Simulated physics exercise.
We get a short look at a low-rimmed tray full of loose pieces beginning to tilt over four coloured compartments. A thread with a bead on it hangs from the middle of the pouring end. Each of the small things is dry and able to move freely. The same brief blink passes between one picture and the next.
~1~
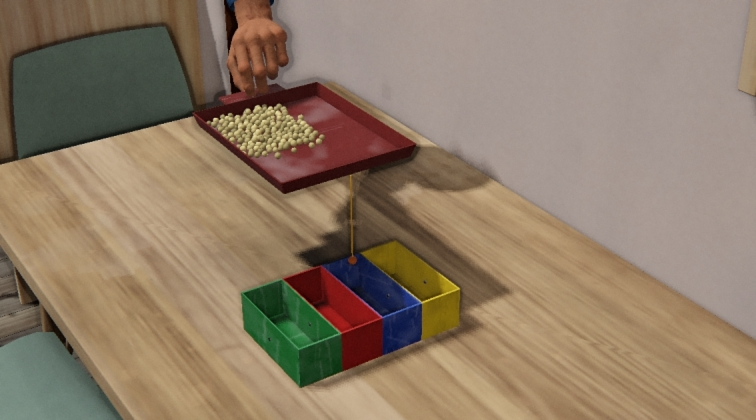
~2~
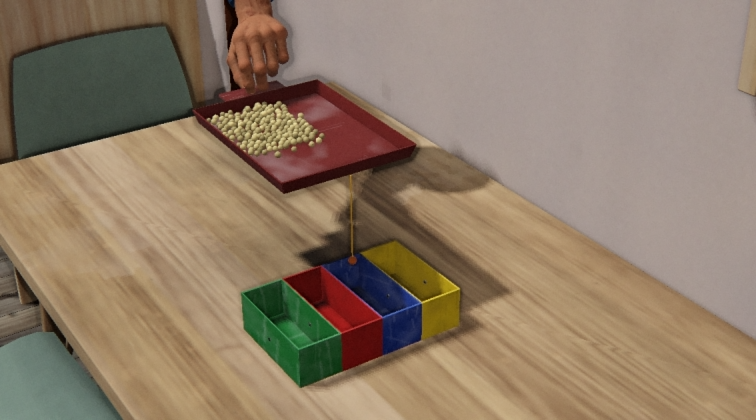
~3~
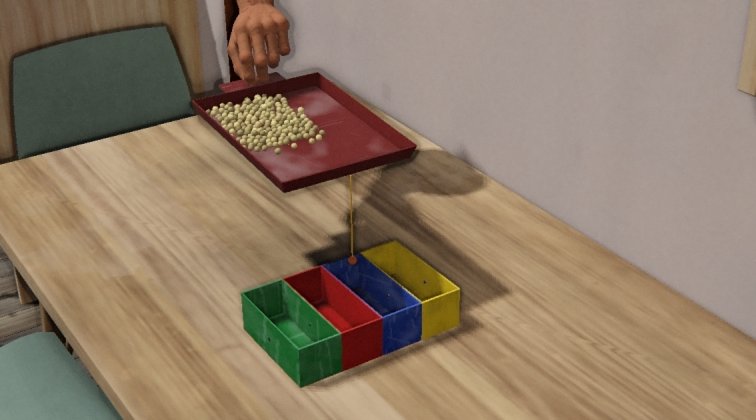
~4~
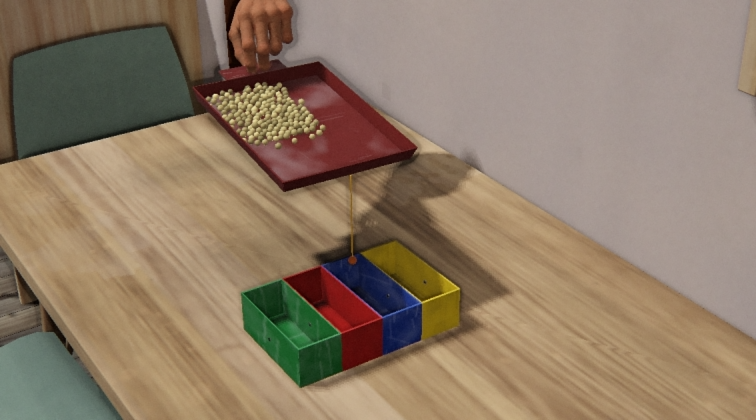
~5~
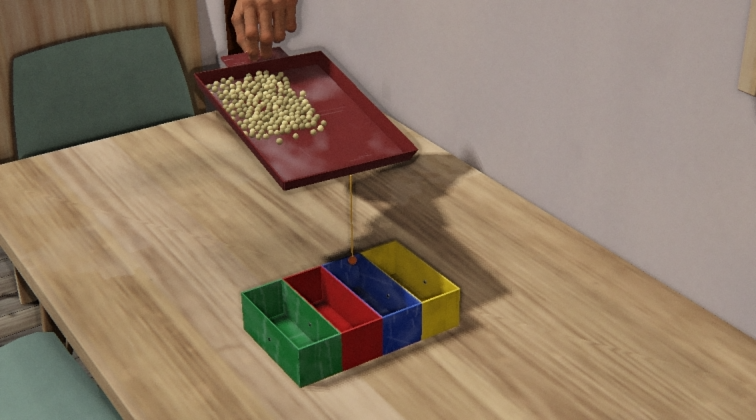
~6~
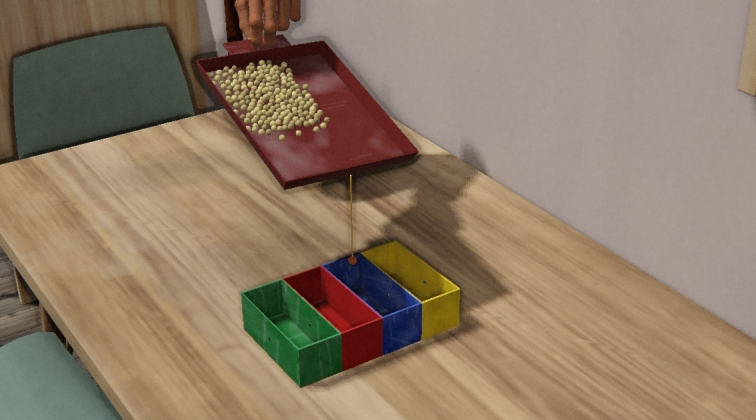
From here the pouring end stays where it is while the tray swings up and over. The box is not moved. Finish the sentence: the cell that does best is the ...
... Yellow cell.
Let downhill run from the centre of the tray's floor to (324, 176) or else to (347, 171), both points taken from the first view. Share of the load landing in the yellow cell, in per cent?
0 % then 20 %, roughly.
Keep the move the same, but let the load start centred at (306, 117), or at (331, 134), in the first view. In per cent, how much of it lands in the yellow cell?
It would be roughly 50 per cent for the first and roughly 50 per cent for the second.
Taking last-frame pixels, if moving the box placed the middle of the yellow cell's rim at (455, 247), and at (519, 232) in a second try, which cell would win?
The first try: That blue cell. The second: The green one.
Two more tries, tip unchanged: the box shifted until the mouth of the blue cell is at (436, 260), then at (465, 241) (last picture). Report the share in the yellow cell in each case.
Trial 1 around 0 percent, trial 2 around 0 percent.
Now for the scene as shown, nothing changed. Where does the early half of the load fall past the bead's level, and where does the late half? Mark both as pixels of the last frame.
(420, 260) for the early half, (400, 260) for the late half.
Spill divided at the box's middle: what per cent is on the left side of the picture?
Around 0 %.
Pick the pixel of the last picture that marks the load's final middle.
Near (417, 311).
Soon after the last picture, tray tipped steeply; about two thirds on the tray; a small part in the yellow cell; a stray few in the blue cell; a stray few in the red cell; about a quarter falling or outside the box.
A little later, tray tipped past a quarter turn; a small part on the tray; about a quarter in the yellow cell; a small part in the blue cell; a stray few in the red cell; about half falling or outside the box.
Later still, tray tipped past a quarter turn; about a third in the yellow cell; about a quarter in the blue cell; a small part in the red cell; about a third falling or outside the box.
At rest, tray tipped past a quarter turn; about a third in the yellow cell; about a quarter in the blue cell; a small part in the red cell; none in the green cell; about a third outside the box.
